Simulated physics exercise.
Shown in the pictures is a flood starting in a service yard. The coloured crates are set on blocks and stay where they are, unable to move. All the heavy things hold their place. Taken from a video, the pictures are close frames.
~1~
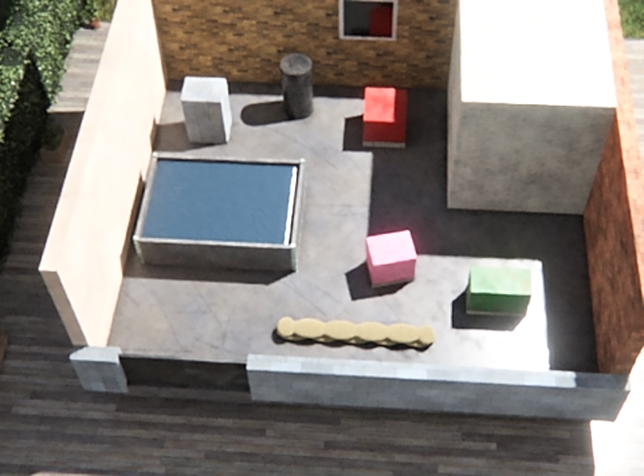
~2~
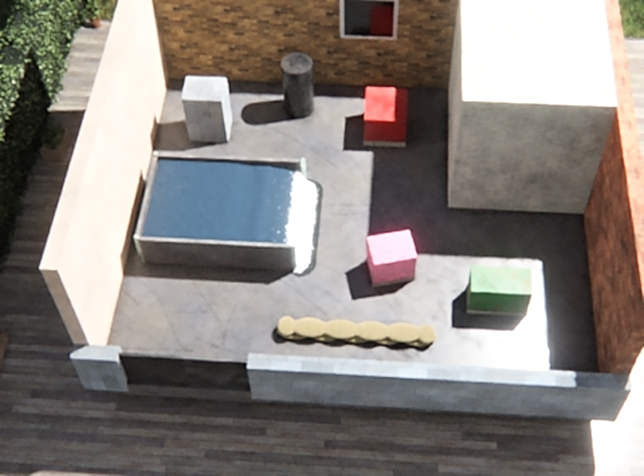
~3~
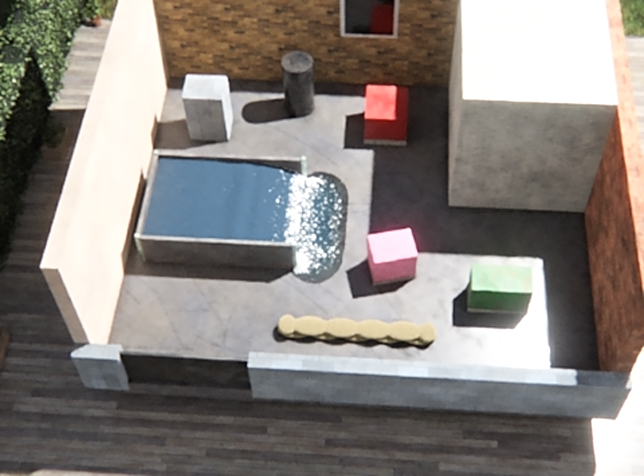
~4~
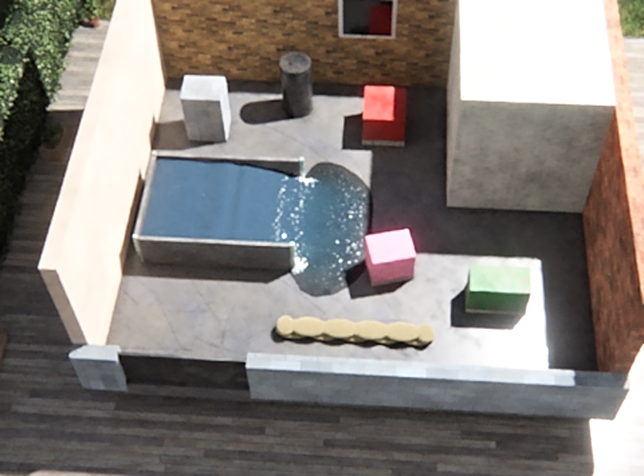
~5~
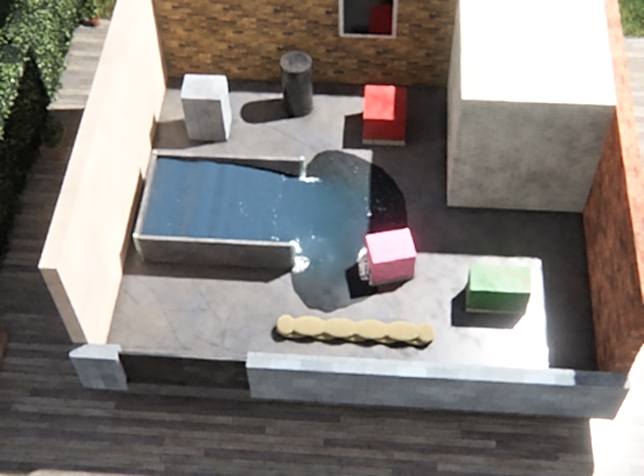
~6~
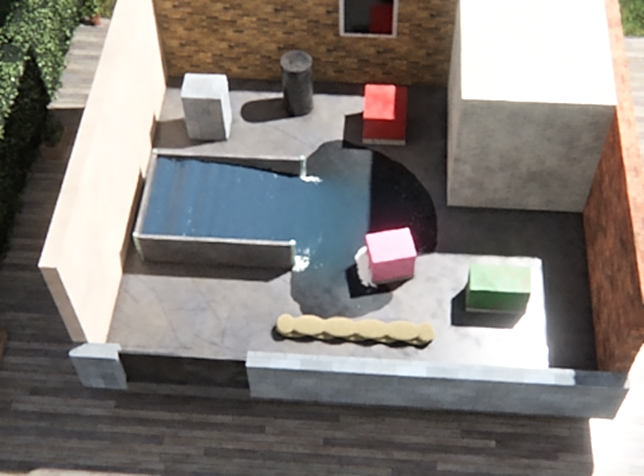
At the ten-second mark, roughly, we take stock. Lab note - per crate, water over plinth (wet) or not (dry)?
The red crate is exposed; the pink crate is exposed; the green crate is exposed.
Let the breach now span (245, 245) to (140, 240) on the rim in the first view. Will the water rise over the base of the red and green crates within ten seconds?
As I see it, the red one is not reached, and the green one gets reached.
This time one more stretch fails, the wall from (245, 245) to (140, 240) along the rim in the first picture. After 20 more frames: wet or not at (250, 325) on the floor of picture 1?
I'd say it's soaked there.
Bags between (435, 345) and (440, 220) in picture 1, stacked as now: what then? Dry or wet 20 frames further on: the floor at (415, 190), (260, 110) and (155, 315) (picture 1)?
In the order asked - drenched, bone dry, bone dry.
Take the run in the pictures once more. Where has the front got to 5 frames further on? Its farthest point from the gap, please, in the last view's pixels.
My pick would be pixel (563, 220).
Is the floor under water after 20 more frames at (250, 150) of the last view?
That spot: Waterless.
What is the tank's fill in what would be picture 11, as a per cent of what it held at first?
Roughly 60 percent.
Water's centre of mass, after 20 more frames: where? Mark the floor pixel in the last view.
It's close to (387, 223).
A moment on, water covers 30 % of the floor; the red crate water round its plinth, the pink crate water round its plinth, the green crate not reached.
Next, water covers 40 % of the floor; the red crate water round its plinth, the pink crate water round its plinth, the green crate water round its plinth.
Then, water covers 55 % of the floor; the red crate water round its plinth, the pink crate water round its plinth, the green crate water round its plinth.
Later, water covers 90 % of the floor; the red crate water round its plinth, the pink crate water round its plinth, the green crate water round its plinth.
In the end, water covers 95 % of the floor; the red crate was topped, the pink crate was topped, the green crate was topped.
